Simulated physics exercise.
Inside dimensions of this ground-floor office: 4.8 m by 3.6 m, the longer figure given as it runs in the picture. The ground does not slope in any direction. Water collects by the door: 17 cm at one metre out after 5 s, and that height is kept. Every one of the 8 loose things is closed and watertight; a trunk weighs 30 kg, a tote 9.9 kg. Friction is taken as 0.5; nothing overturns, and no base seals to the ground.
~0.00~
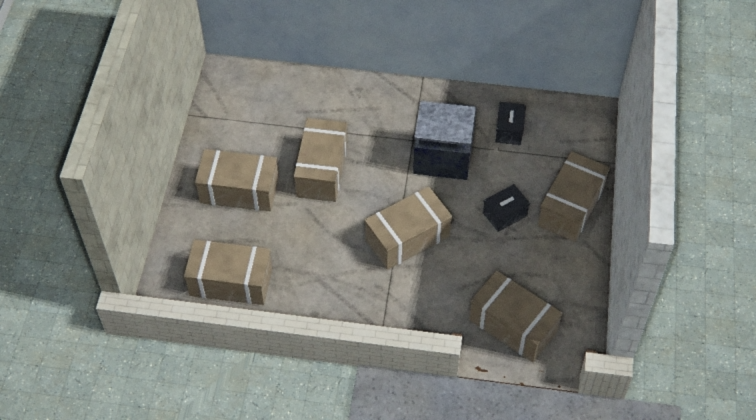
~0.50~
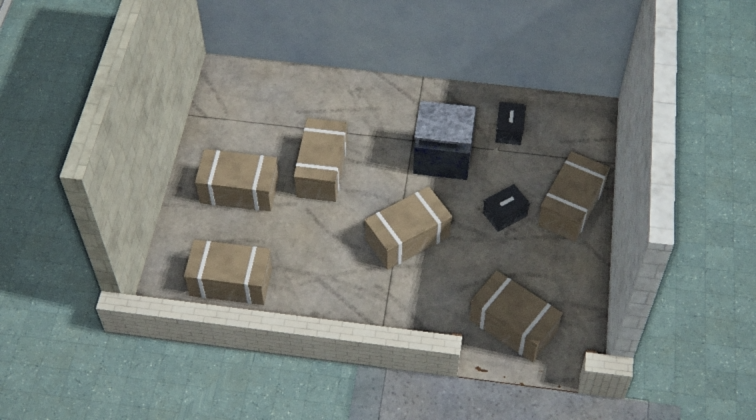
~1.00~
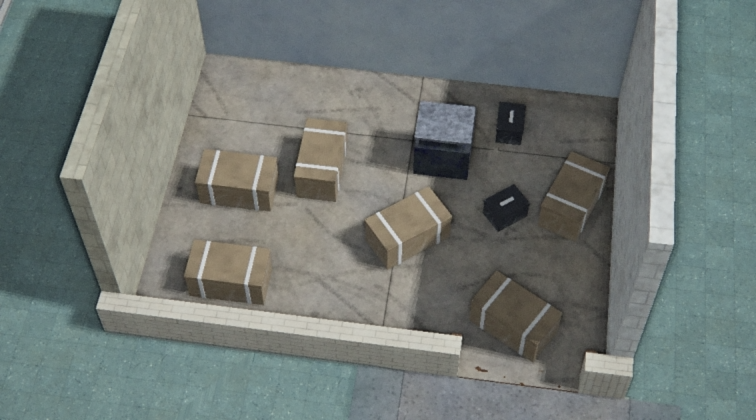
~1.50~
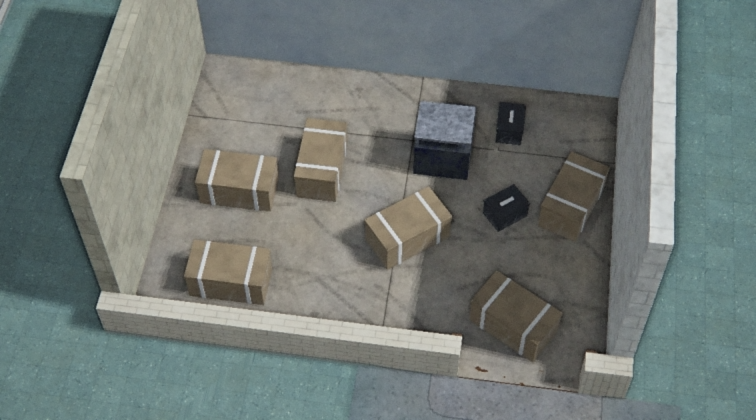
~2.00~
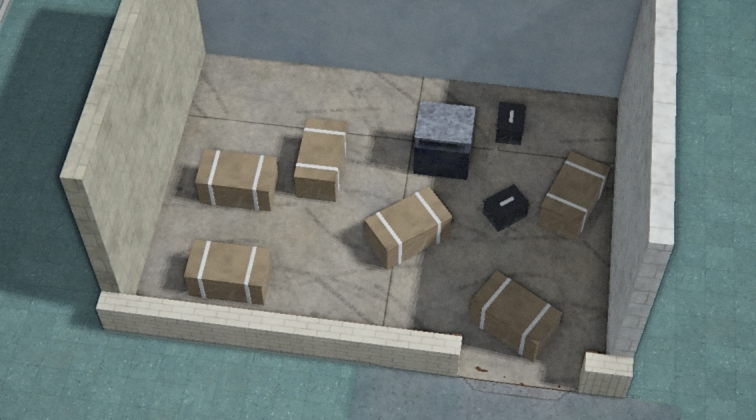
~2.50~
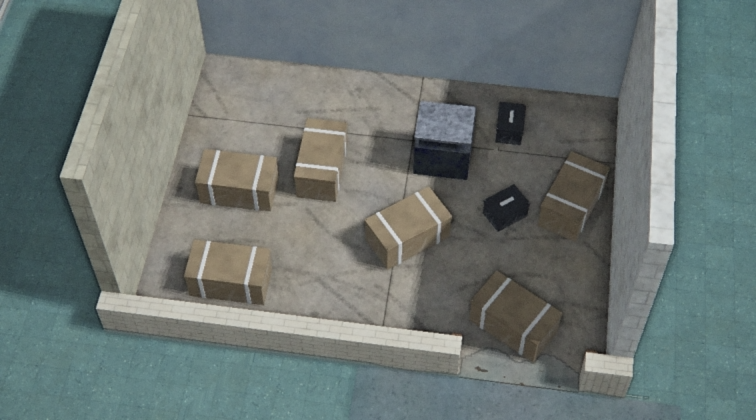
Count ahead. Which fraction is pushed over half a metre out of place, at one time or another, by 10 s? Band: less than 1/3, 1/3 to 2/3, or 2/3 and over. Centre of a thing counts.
My guess is it lands in the middle band.
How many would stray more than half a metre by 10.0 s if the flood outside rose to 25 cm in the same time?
Then it comes to 5.
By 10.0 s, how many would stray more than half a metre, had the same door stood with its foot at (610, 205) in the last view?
The answer then is 2.
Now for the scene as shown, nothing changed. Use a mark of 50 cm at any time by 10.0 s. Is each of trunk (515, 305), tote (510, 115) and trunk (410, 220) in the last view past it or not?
So that's beyond it for the first, inside it for the second and inside it for the last.
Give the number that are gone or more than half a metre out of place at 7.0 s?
The number by then is 1.
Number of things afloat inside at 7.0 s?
Of them, 1.
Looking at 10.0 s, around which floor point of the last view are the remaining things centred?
At about (410, 187).
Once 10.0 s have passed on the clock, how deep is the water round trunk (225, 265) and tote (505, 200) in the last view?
About 3 and 8 cm.
After 3.5 s 0 of 8 are over 50 cm from their spots; 0 afloat.
After 4.5 s 0 of 8 are over 50 cm from their spots; 0 afloat.
After 7.0 s 1 of 8 are over 50 cm from their spots; 1 afloat.
After 10.0 s 3 of 8 are over 50 cm from their spots, and 3 have been at some point; 2 afloat.
